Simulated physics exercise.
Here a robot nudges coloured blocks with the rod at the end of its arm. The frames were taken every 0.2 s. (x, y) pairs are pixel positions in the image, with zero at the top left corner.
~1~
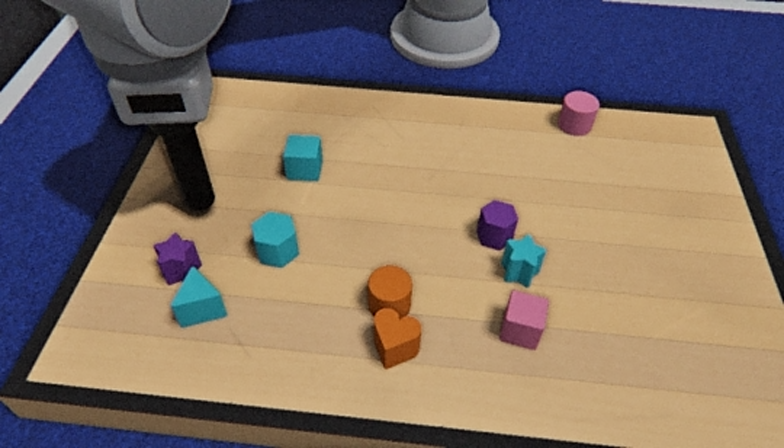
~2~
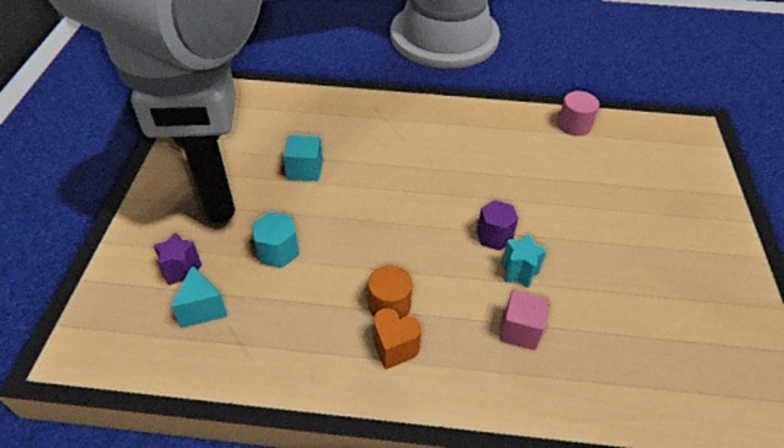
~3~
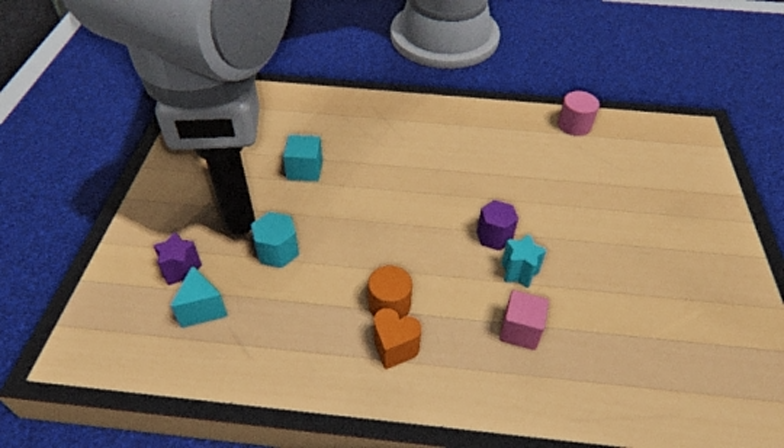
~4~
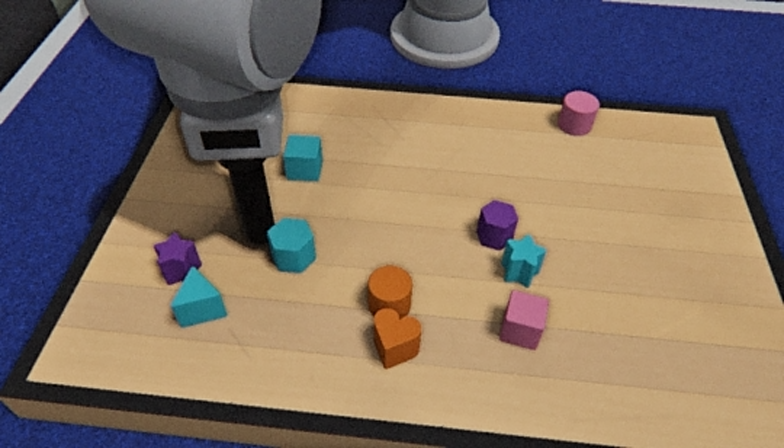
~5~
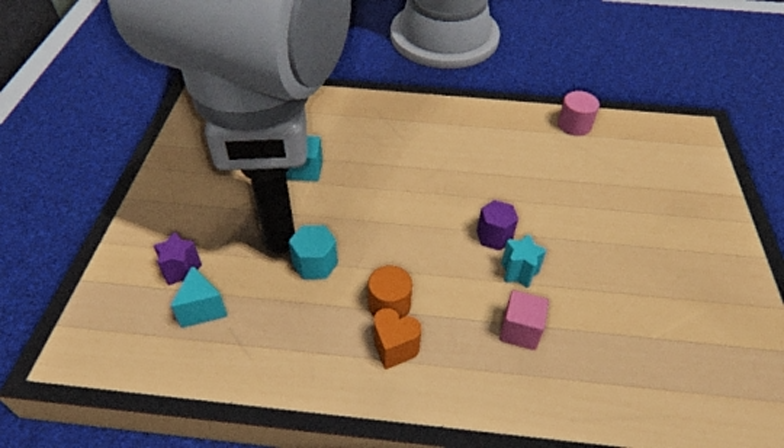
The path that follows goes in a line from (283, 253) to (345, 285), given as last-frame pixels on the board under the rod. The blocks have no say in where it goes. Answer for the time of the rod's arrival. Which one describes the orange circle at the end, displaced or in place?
That block slides.
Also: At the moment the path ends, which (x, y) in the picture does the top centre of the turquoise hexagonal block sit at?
By then it is at (382, 256).
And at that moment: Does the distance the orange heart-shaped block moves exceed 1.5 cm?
Short answer: No.
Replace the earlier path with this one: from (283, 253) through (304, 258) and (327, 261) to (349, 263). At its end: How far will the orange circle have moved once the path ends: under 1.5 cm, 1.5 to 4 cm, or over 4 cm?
I reckon it covers less than 1.5 cm.
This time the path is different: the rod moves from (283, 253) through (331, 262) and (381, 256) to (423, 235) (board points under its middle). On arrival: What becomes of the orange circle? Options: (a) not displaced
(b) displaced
Answer: B.
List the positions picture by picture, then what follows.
The first frame shows tip of the rod (201, 202), middles of tops, turquoise hexagonal block (273, 227), orange circle (390, 282), orange heart-shaped block (396, 327).
The second frame shows rod (221, 213), nothing pushed.
The third frame shows rod (241, 224), nothing pushed.
The fourth frame shows rod (261, 234), turquoise hexagonal block (290, 233).
The fifth frame shows rod (281, 243), turquoise hexagonal block (312, 240), orange circle (390, 282), orange heart-shaped block (396, 327).
The first path, step by step. Halfway along, rod (313, 259); turquoise hexagonal block (348, 250), turned 20° anticlockwise.
At the end, rod (345, 275); turquoise hexagonal block (382, 256), turned 45° anticlockwise; orange circle (405, 289); orange heart-shaped block unmoved.
